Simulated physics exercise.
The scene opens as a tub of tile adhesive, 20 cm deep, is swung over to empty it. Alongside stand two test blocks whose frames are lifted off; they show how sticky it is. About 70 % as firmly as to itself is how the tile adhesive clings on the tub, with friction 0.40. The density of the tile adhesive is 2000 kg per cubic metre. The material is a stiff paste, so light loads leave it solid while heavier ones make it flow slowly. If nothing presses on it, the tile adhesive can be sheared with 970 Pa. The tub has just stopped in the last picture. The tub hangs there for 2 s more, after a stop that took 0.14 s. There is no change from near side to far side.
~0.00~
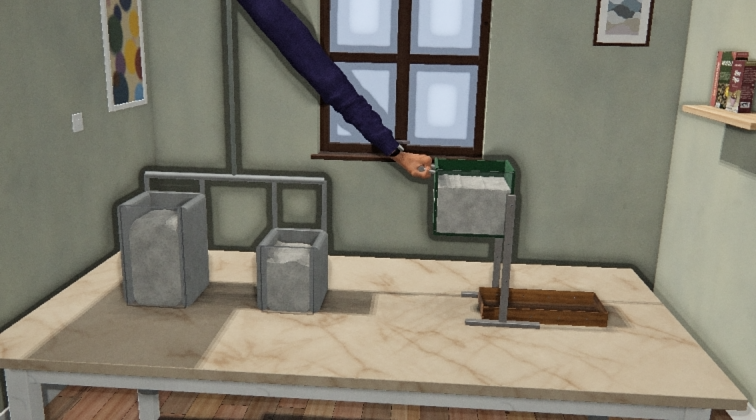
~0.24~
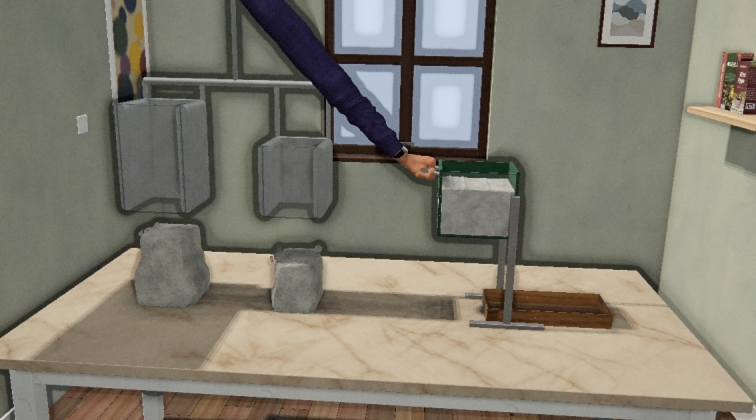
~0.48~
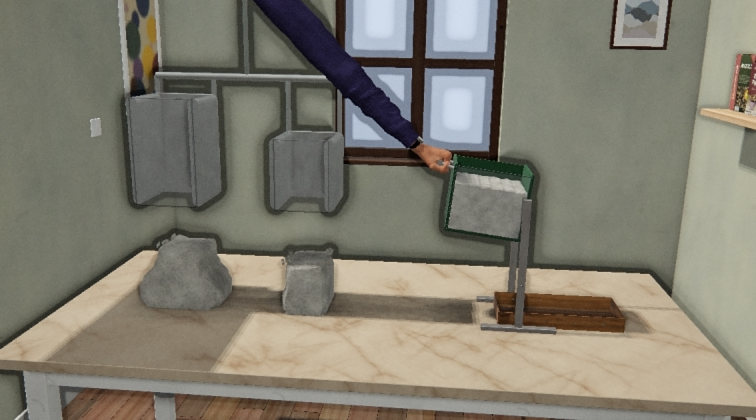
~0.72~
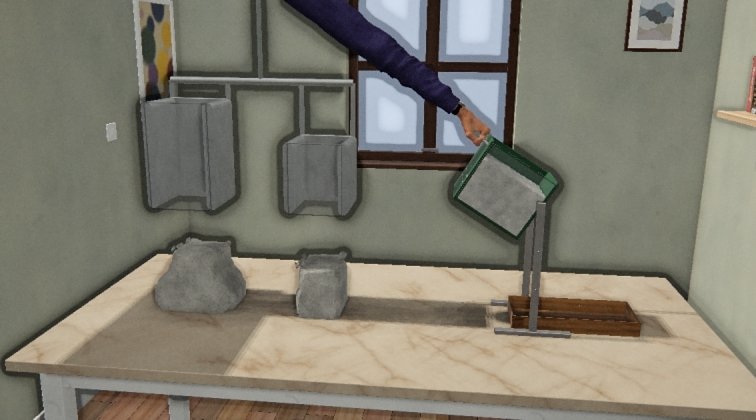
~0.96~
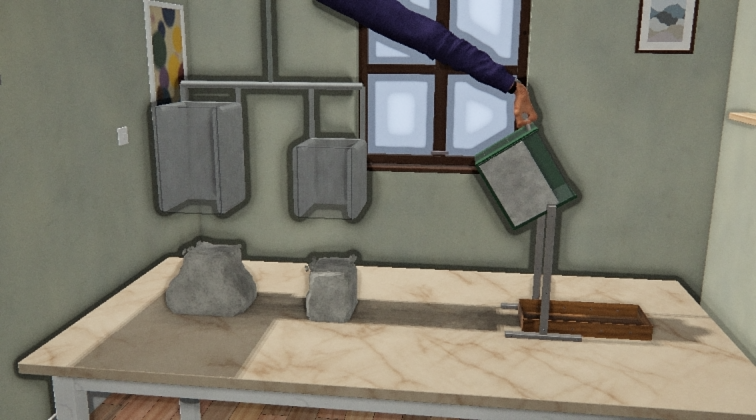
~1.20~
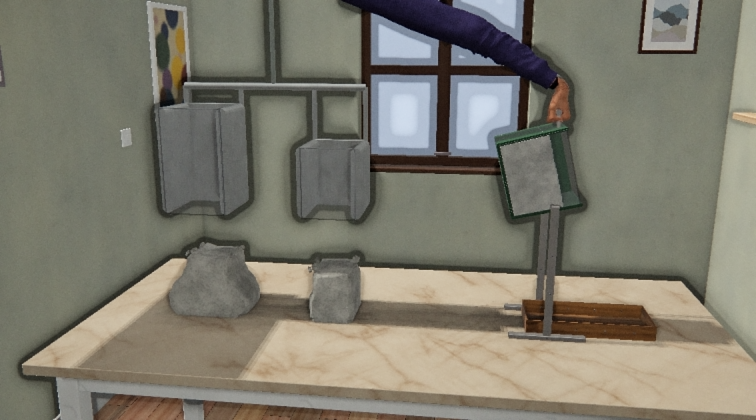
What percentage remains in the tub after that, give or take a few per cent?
100 %.
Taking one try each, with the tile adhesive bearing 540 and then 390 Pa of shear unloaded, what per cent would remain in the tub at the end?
It'd be some 100 percent the first time and some 80 percent the second.
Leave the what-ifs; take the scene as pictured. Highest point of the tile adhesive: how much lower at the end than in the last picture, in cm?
0 cm or so.
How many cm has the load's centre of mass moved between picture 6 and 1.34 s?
It has moved around 0 centimetres.
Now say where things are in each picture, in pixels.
Handle-side rim at (439, 170), tilt 0 degrees; top of the tile adhesive at (445, 187); blocks stand 29 cm, 19 cm (left to right), in the first picture.
Handle-side rim at (443, 171), tilt 0 degrees; top of the tile adhesive at (449, 188); blocks stand 25 cm, 19 cm (left to right), in the second picture.
Handle-side rim at (458, 165), tilt 7 degrees; top of the tile adhesive at (460, 183); blocks stand 21 cm, 19 cm (left to right), in the third picture.
Handle-side rim at (494, 143), tilt 32 degrees; top of the tile adhesive at (487, 160); blocks stand 21 cm, 18 cm (left to right), in the fourth picture.
Handle-side rim at (538, 131), tilt 58 degrees; top of the tile adhesive at (520, 143); blocks stand 21 cm, 18 cm (left to right), in the fifth picture.
Handle-side rim at (568, 131), tilt 76 degrees; top of the tile adhesive at (545, 138); blocks stand 21 cm, 18 cm (left to right), in the sixth picture.
After 1.34 s, the tub is at 76 degrees and holds 100 %.
After 1.51 s, the tub is at 76 degrees and holds 100 %.
After 1.68 s, the tub is at 76 degrees and holds 100 %.
After 1.85 s, the tub is at 76 degrees and holds 100 %.
After 3.20 s, at the end, the tub is at 76 degrees and holds 100 %.
